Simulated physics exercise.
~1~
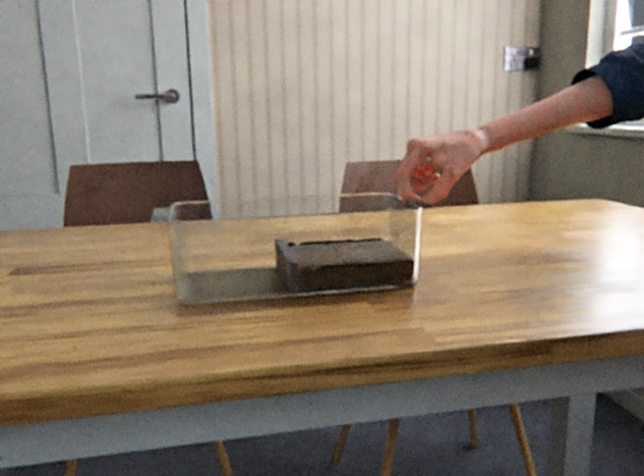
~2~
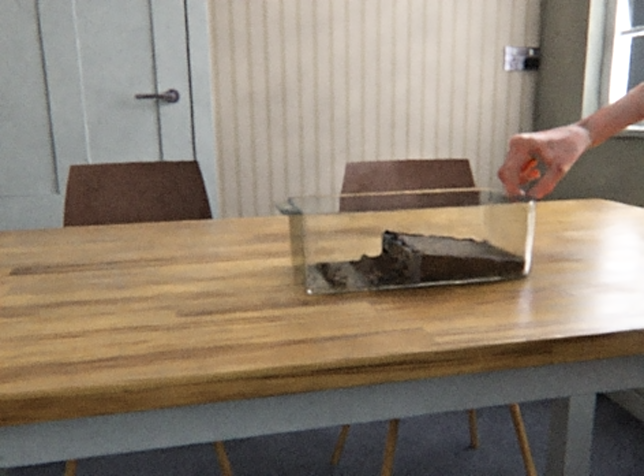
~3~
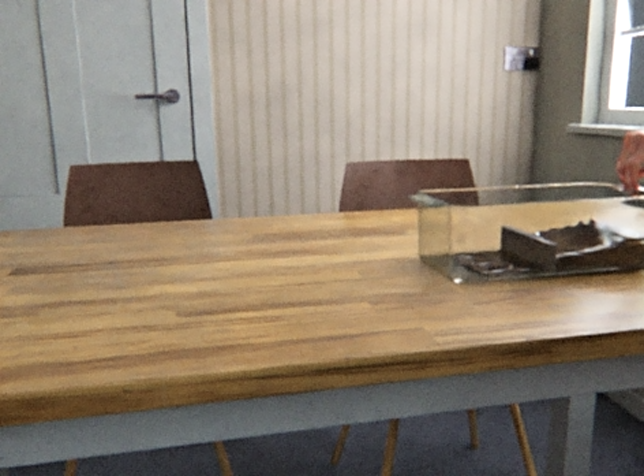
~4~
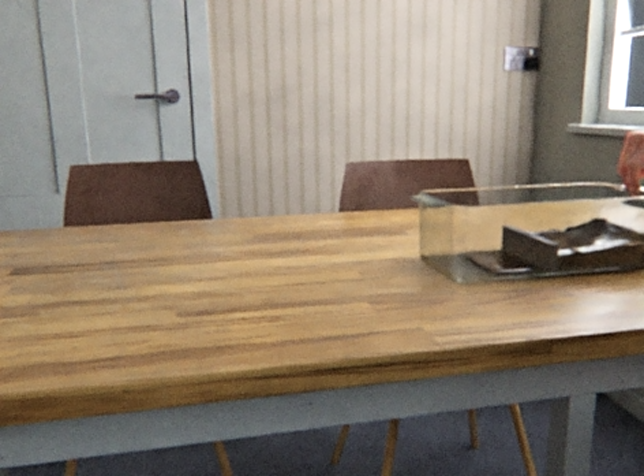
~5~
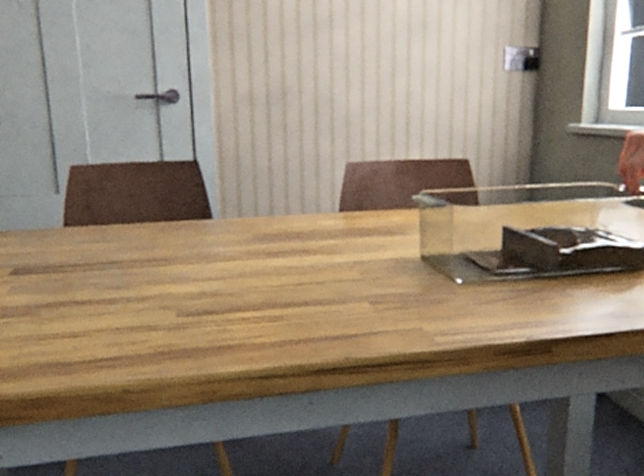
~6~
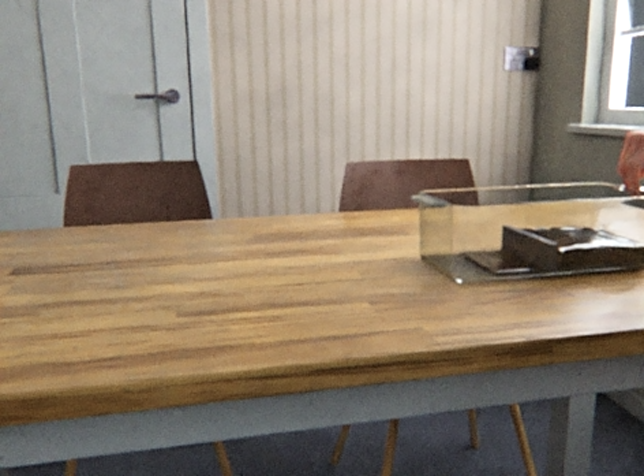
A hand slid a clear oblong tub, with dark coffee on the right side of its divider, rightward across a wooden table; the coffee surged and a little crossed to the left side, then it settled with most still on the right.
